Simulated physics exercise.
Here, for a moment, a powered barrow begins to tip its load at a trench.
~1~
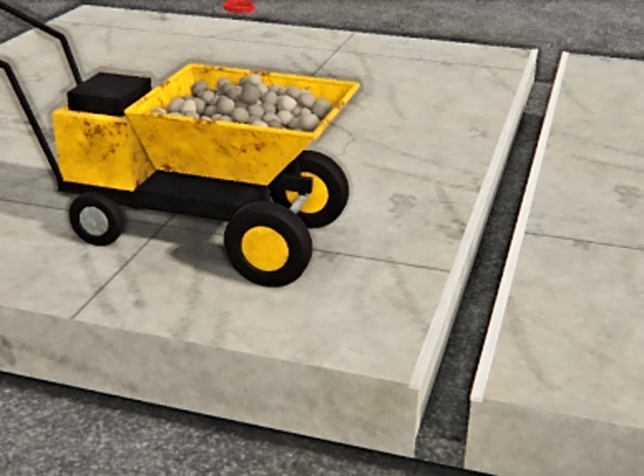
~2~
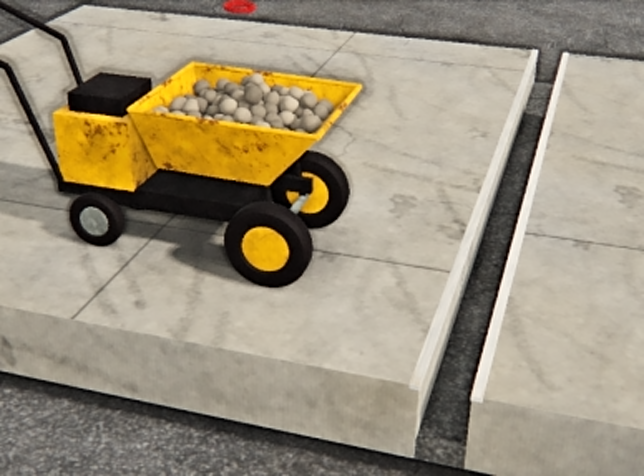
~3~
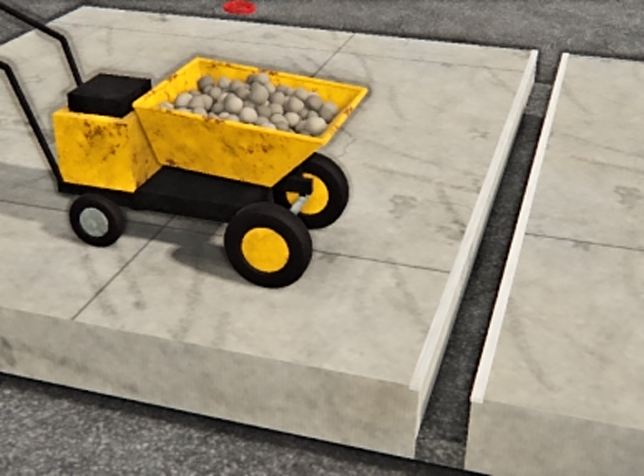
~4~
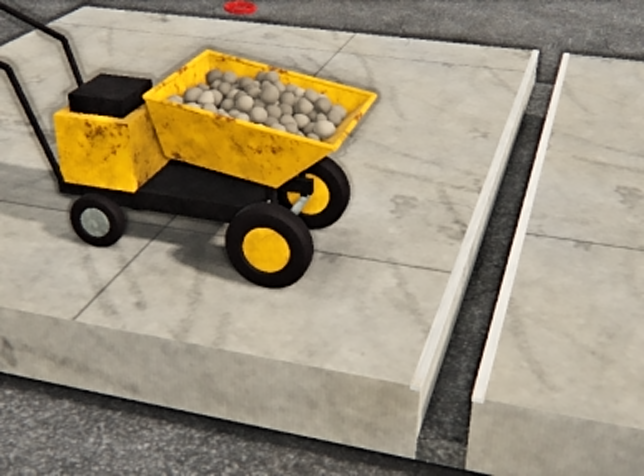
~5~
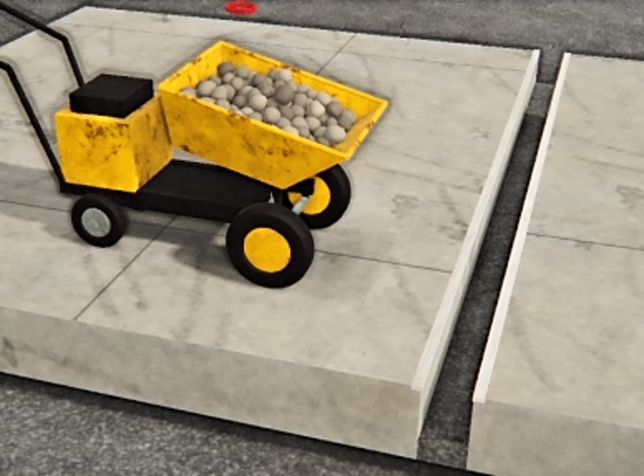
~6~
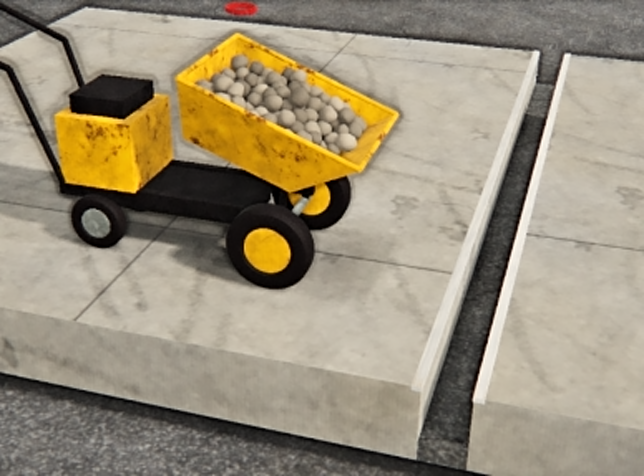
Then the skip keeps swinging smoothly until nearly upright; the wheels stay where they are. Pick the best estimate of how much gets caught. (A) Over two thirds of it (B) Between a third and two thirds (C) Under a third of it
Between a third and two thirds.
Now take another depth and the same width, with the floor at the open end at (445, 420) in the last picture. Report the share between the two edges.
40 %, roughly.
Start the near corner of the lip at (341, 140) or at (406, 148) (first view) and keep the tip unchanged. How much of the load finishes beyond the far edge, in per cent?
About 10 %, then 70 %.
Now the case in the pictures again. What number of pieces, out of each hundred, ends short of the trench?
I'd say around 25 per cent of the load.
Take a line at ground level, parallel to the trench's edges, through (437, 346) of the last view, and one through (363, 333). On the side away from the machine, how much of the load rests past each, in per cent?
First 60 in a hundred, second 90 in a hundred.
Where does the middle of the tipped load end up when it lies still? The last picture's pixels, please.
Somewhere close to (470, 296) in the last picture.
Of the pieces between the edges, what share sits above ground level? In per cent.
Estimate: Near 10 per cent.
Shortly afterwards, skip tipped steeply; all but a few in the skip; only a few falling.
Next, skip tipped steeply; near two thirds in the skip; near a quarter short of the trench; a little in or heaped over the trench; only a few beyond it; only a few falling.
Some moments later, skip tipped right over; a little in the skip; near a quarter short of the trench; near half in or heaped over the trench; a little beyond it.
In the end, skip tipped right over; a little in the skip; near a quarter short of the trench; near two thirds in or heaped over the trench; a little beyond it.
